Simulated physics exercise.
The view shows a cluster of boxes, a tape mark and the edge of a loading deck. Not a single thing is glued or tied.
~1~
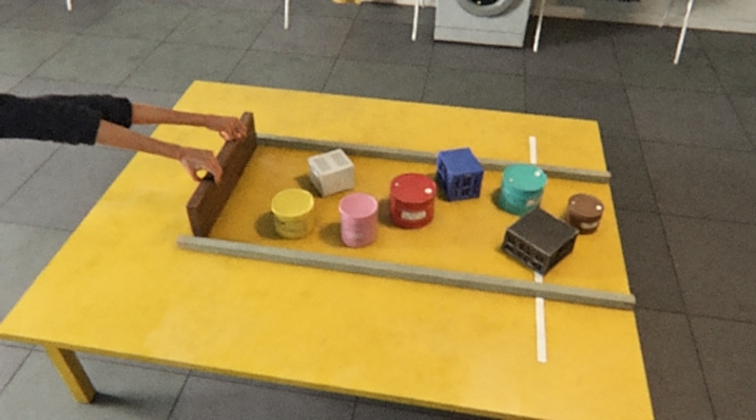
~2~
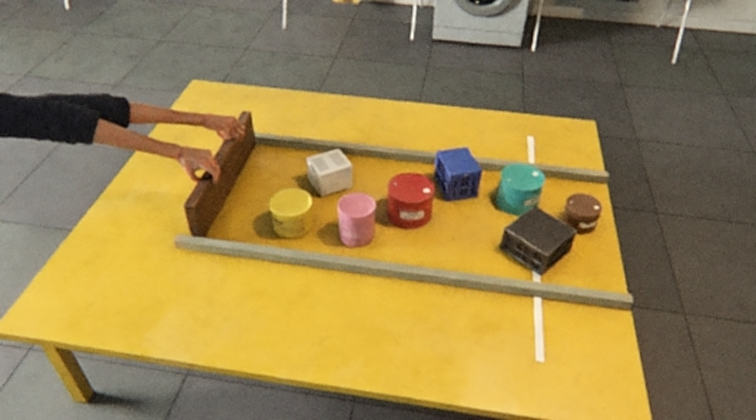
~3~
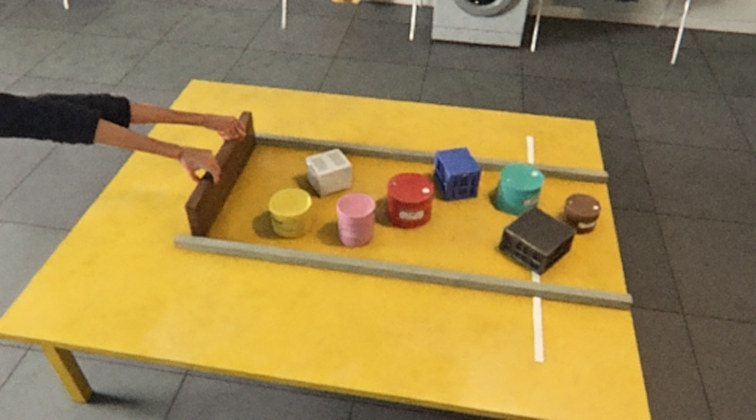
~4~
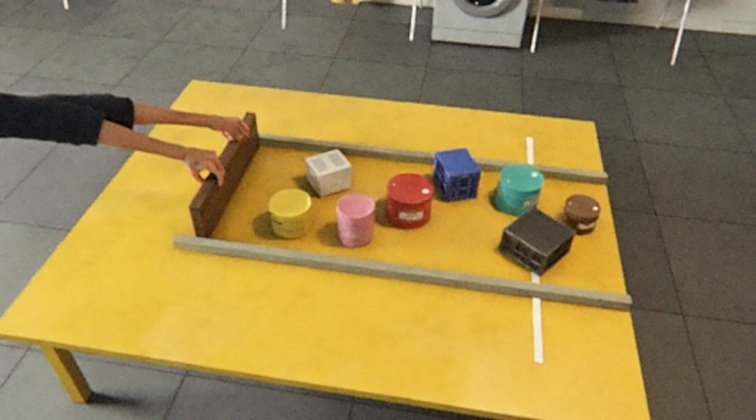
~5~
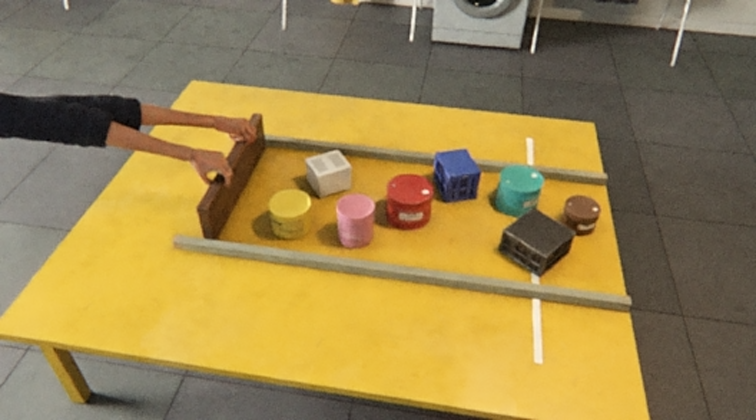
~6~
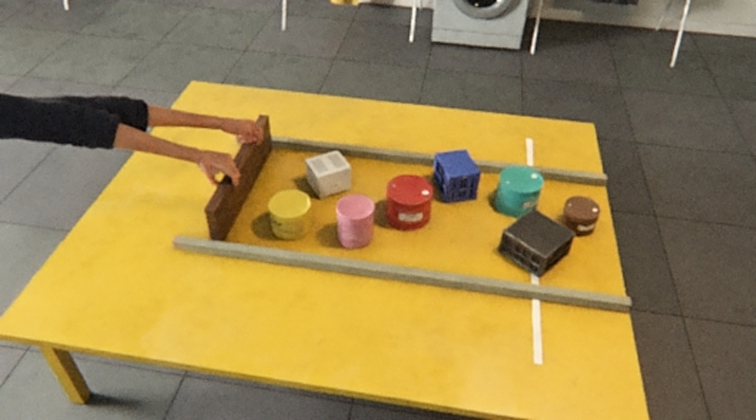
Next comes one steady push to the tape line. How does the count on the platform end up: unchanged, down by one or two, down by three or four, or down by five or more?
It ends down by one or two.
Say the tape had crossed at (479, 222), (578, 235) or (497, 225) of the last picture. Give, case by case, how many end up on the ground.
Ground tally per try: 0 / 5 / 1.
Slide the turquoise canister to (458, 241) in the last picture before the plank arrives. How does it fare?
Result: It falls away.
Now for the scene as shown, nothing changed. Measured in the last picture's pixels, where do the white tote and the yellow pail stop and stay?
In the last picture, roughly (553, 196) and (560, 255).
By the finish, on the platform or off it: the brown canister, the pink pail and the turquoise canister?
Here is how it goes: The brown canister ends up below, the pink pail remains aboard, the turquoise canister ends up below.
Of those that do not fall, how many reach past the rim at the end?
My count gives 1.
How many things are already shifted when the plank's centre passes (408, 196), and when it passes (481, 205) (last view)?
First position 5; second position 8.
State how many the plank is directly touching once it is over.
3 of them.
Soon after, none off yet; brown canister at rest near (580, 216); black crate at rest near (536, 242); turquoise canister at rest near (519, 192).
After that, none off yet; brown canister displaced about its own width near (607, 225); black crate displaced a little near (549, 238); turquoise canister displaced about its own width near (574, 201).
In the end, the number that fall off is one or two; gone, turquoise canister and brown canister.
